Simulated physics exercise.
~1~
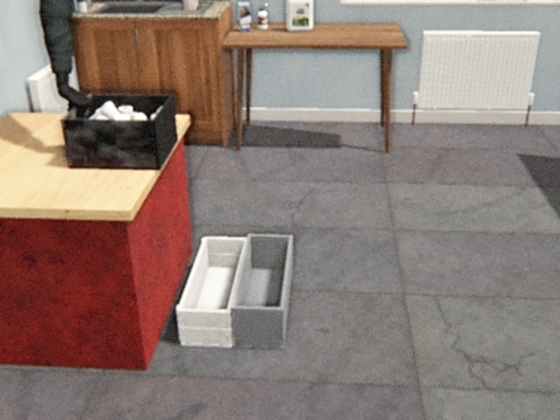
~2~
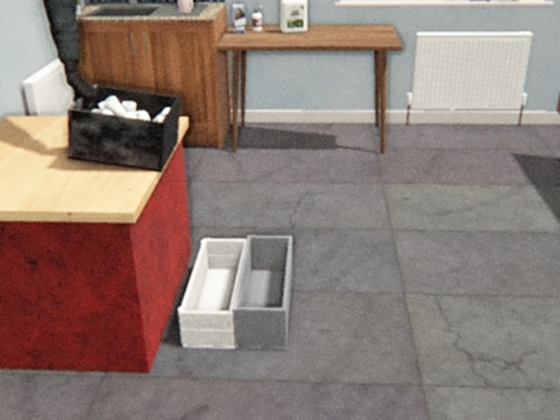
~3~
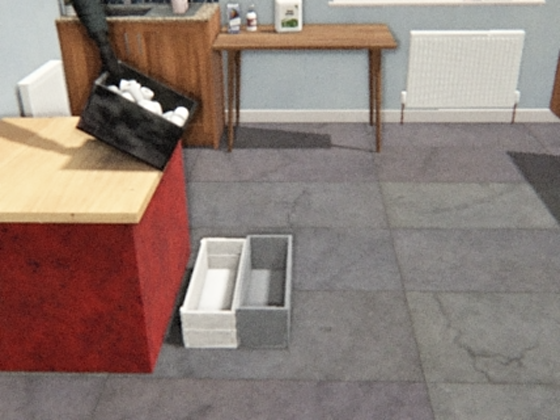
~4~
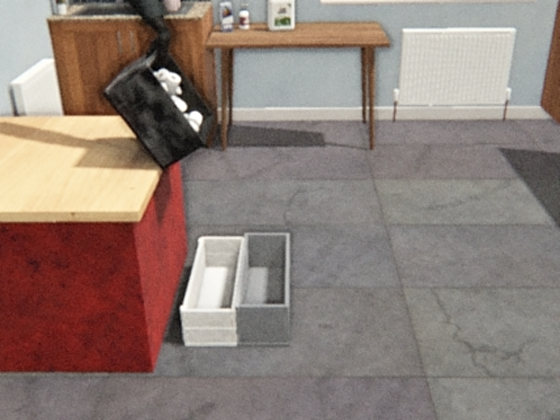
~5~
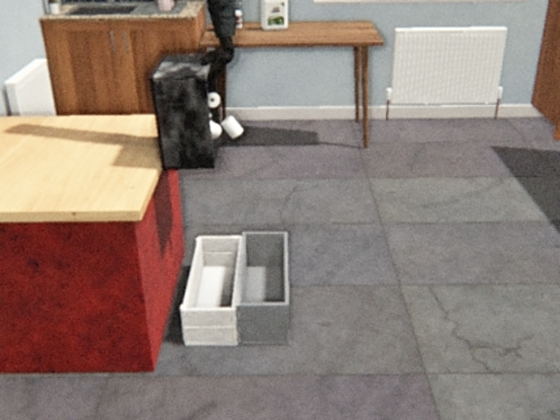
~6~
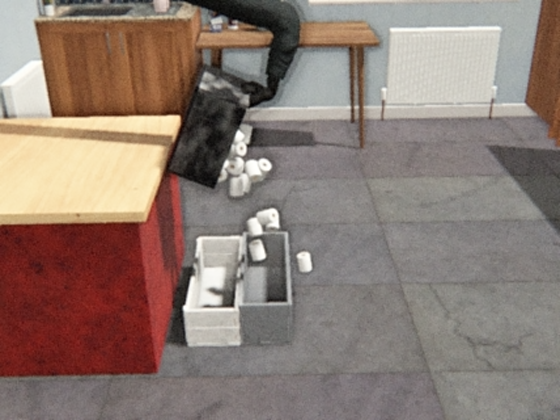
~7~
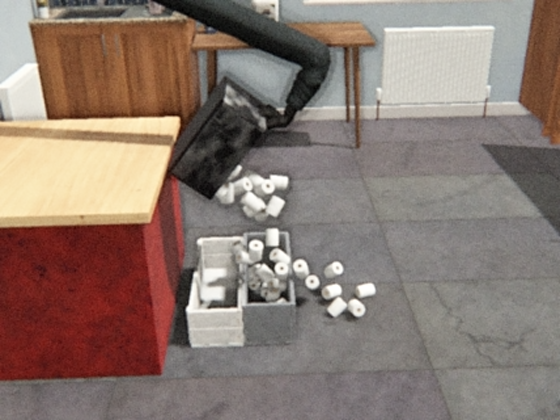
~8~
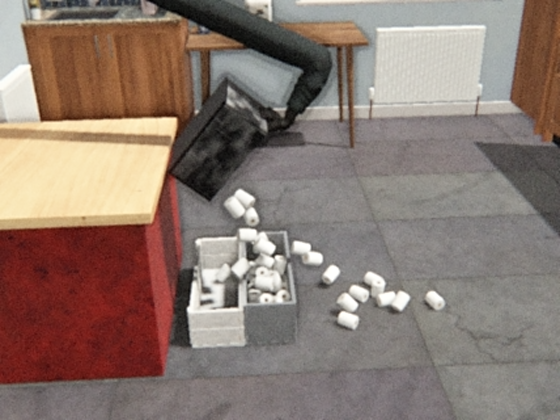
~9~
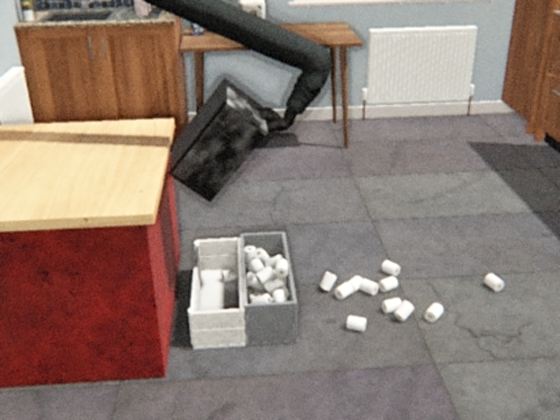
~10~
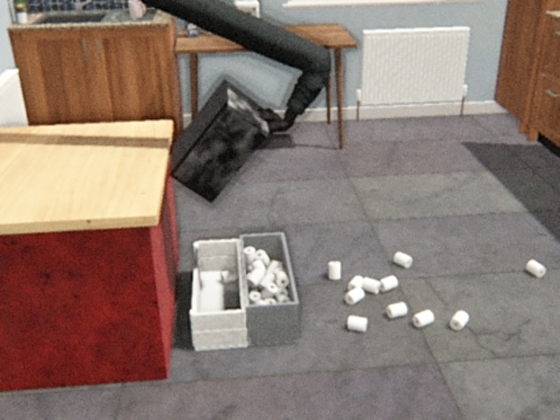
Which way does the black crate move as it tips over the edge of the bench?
The black crate moves to the right as it tips over the edge of the bench.
